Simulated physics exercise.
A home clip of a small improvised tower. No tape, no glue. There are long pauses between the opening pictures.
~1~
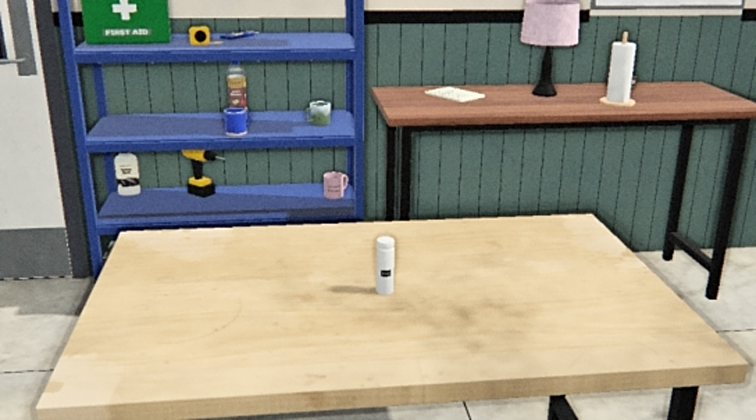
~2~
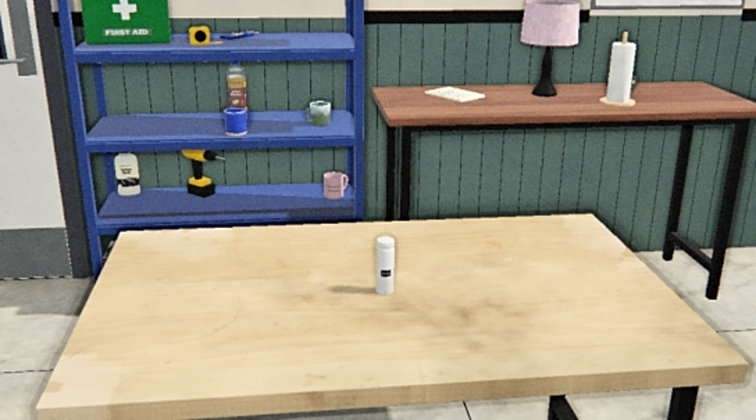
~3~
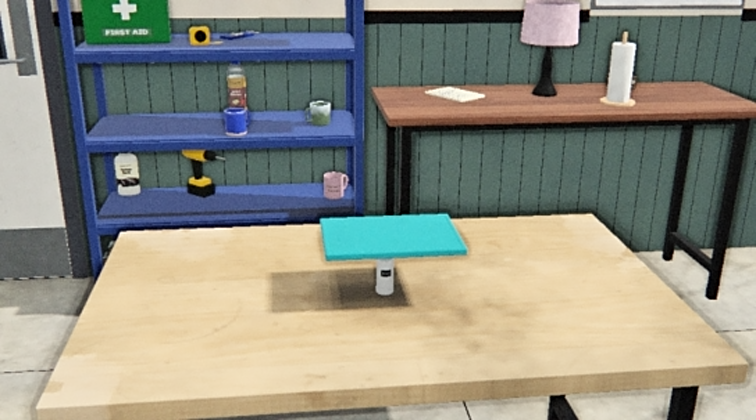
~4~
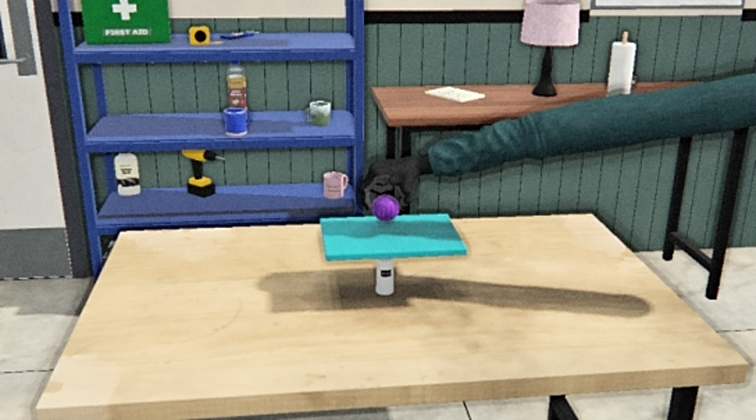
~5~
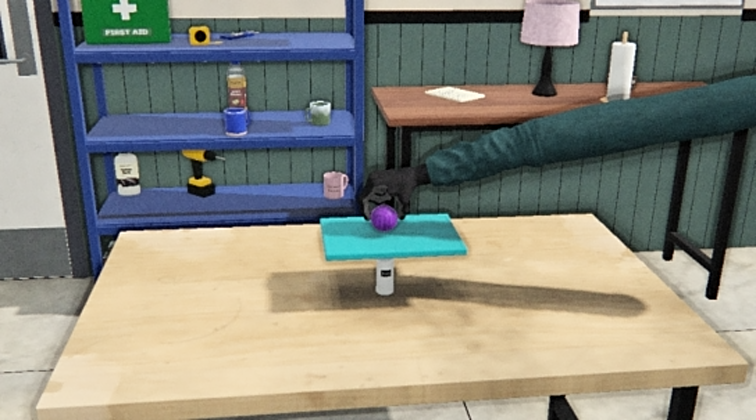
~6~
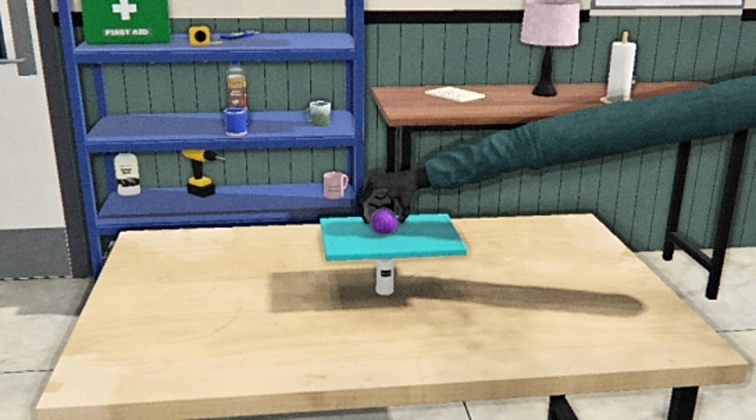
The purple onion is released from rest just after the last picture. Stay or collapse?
Here the stack keeps its balance.
Then, 0.10 s past the last view, nothing moves.
Then, 0.40 s past the last view, purple onion resting near (384, 222).
Finally, all 3 still in place. Final places as the last picture's camera would see them, purple onion near (384, 222). The stack holds.
